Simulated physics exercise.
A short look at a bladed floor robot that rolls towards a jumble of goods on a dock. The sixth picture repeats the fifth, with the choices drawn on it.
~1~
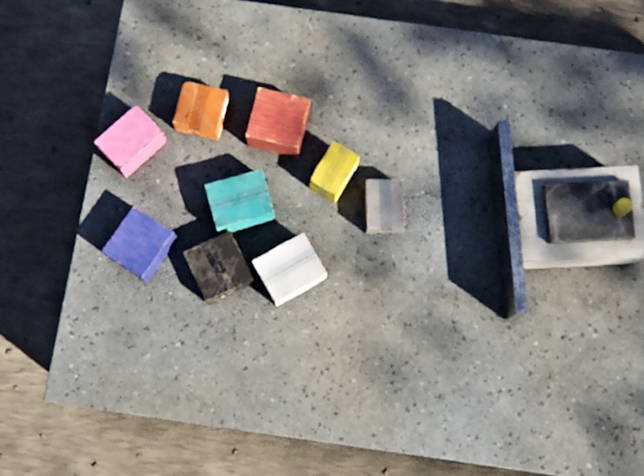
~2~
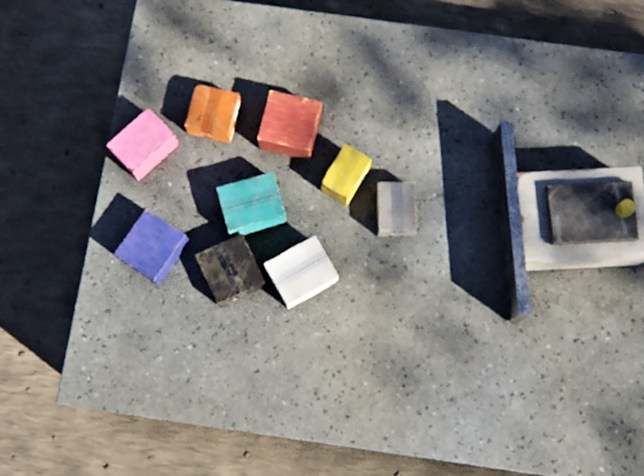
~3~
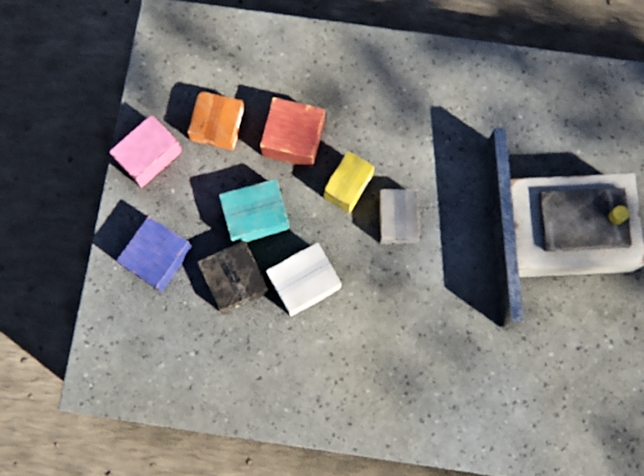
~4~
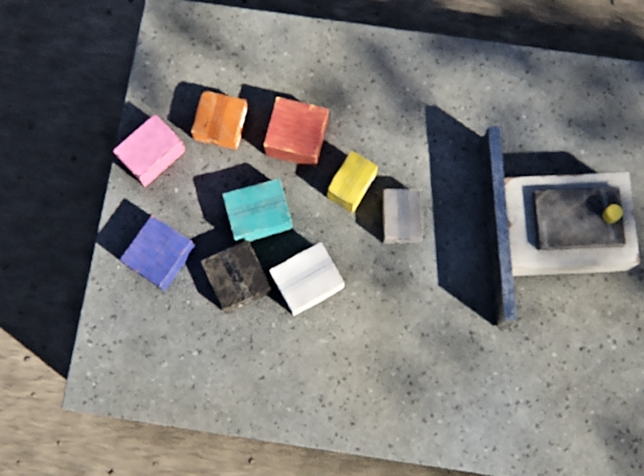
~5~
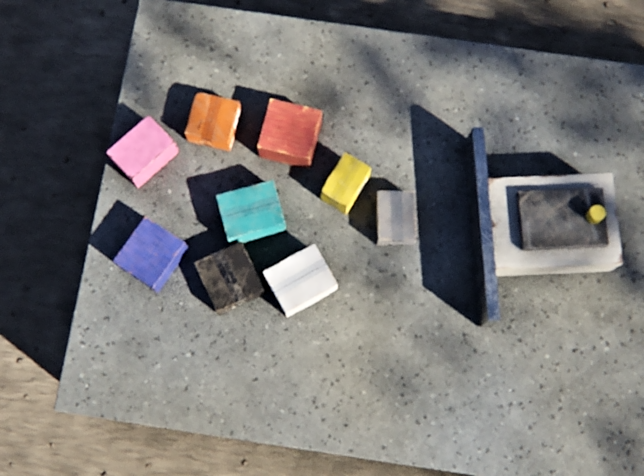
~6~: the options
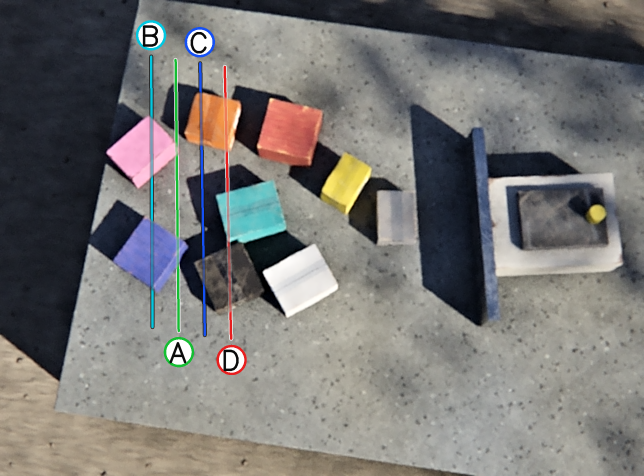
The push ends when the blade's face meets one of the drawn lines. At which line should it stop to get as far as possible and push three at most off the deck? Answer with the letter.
A is the last line within the limit.
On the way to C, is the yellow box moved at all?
By then, yes.
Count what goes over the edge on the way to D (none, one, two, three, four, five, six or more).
In all, none.
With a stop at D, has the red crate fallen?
No.
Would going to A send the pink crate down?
By then, yes.
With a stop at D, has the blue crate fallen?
No.
On the marked copy, A at (177, 191); B at (152, 187); C at (202, 194); D at (228, 198).
Following A. Soon after the start, robot (443, 202); yellow box (331, 177); grey box (347, 220).
Later, robot (330, 186); pink crate (129, 156); blue crate (124, 248).
In the end, robot (244, 174); blue crate over the edge; pink crate over the edge; three fallen.
As for the rest, B drops five; C is within the limit but short; D is within the limit but short.
